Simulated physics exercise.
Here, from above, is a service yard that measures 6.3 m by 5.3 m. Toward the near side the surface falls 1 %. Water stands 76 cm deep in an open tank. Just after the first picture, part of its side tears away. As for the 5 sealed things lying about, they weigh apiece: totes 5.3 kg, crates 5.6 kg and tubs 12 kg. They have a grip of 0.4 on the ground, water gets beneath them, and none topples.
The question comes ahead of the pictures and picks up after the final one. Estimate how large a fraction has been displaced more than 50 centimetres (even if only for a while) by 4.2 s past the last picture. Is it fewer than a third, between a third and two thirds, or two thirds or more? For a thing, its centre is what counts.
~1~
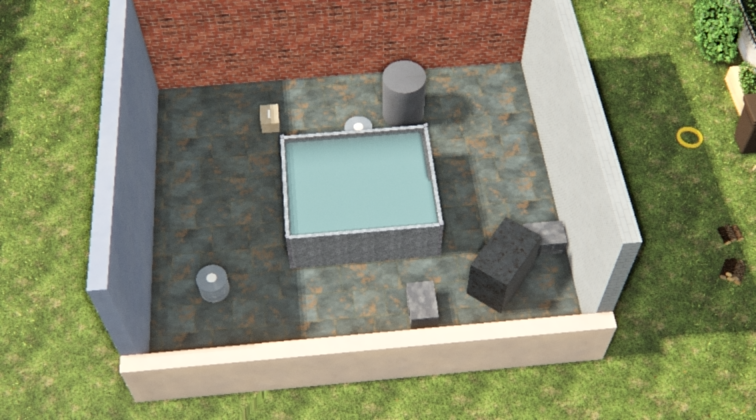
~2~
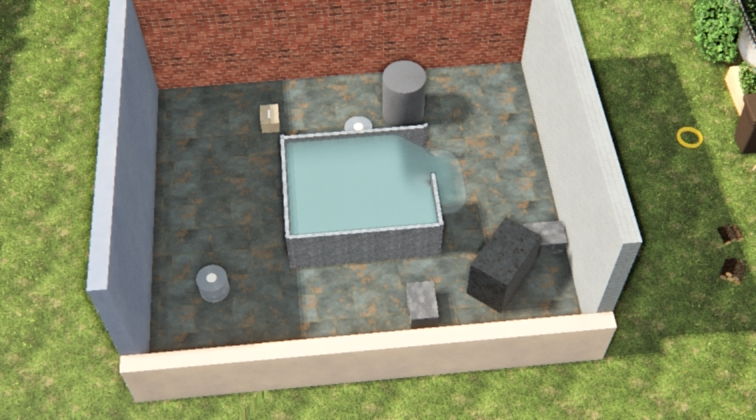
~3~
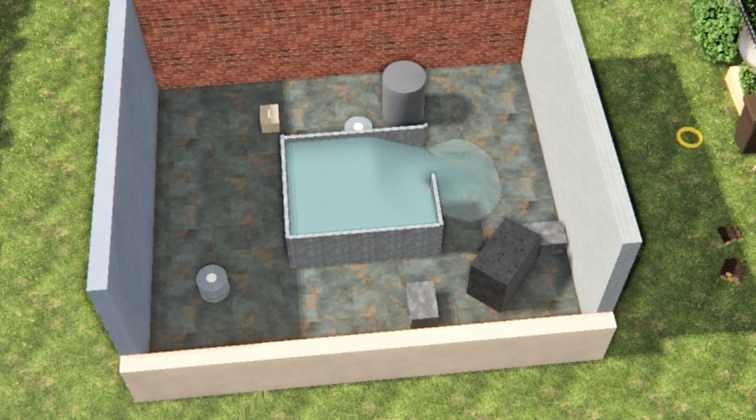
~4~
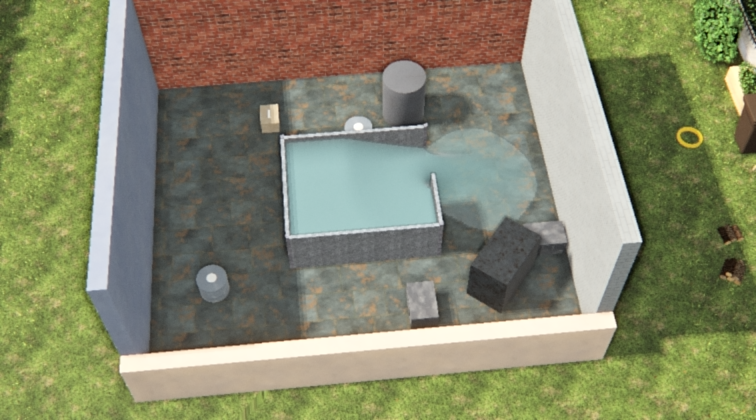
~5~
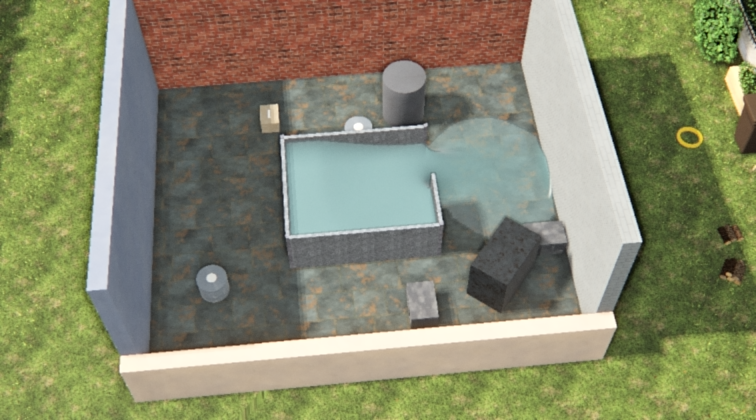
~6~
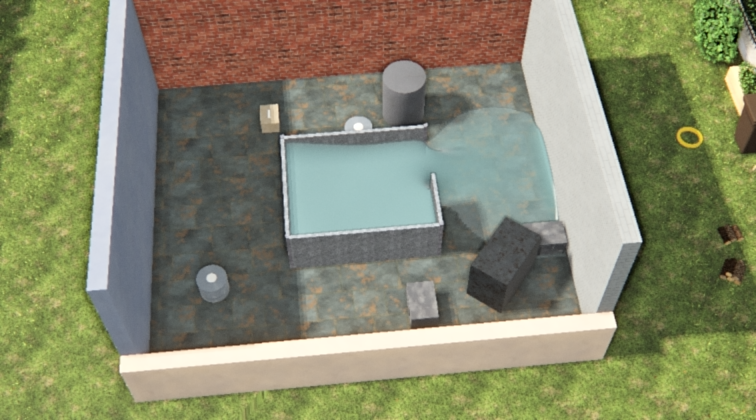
Seems to me it will amount to a middle share.
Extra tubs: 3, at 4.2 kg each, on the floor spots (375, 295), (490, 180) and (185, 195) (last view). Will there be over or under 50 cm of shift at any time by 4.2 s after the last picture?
Order as given: Goes farther, goes farther, stays inside it.
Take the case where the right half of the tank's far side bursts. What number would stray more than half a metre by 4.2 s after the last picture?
Then 4 of them would.
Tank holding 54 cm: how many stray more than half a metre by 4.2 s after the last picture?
It would come to 2 of them.
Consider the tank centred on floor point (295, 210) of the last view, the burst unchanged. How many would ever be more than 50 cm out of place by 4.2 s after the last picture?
Then 2 of them would.
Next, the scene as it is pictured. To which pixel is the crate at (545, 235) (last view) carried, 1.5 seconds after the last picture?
It would be close to (538, 314) by then.
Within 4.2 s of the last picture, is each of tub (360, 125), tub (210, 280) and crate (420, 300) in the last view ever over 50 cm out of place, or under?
In turn: Short of it, under, past it.
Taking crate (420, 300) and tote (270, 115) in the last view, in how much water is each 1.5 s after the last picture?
I'd estimate 0 cm for the first and 0 cm for the second.
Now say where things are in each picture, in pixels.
In the first picture, a crate at (545, 233), on the bottom; a tote at (269, 114) rests on the ground; water covers 4.0 m2; 0 of 5 have shifted.
In the second picture, a crate at (545, 233) rests on the ground; a tote at (269, 114) rests on the ground; 4.7 m2 under water; 0 of 5 have shifted.
In the third picture, a crate at (545, 233) rests on the ground; a tote at (269, 114) rests on the ground; 5.5 m2 under water; 0 of 5 have shifted.
In the fourth picture, a crate at (545, 233), on the bottom; a tote at (269, 114) rests on the ground; water covers 6.7 m2; 0 of 5 have shifted.
In the fifth picture, a crate at (545, 233) rests on the ground; a tote at (269, 114) rests on the ground; 7.8 m2 under water; 0 of 5 have shifted.
In the sixth picture, a crate at (545, 233) rests on the ground; a tote at (269, 114) rests on the ground; water covers 8.3 m2; 0 of 5 have shifted.
Then, 0.4 s after the last picture 0 of 5 are over 50 cm from their spots; 0 afloat.
Then, 1.5 s after the last picture 1 of 5 are over 50 cm from their spots; 1 afloat.
Then, 2.8 s after the last picture 2 of 5 are over 50 cm from their spots; 1 afloat.
Then, 4.2 s after the last picture 3 of 5 are over 50 cm from their spots, and 3 have been at some point; 2 afloat.
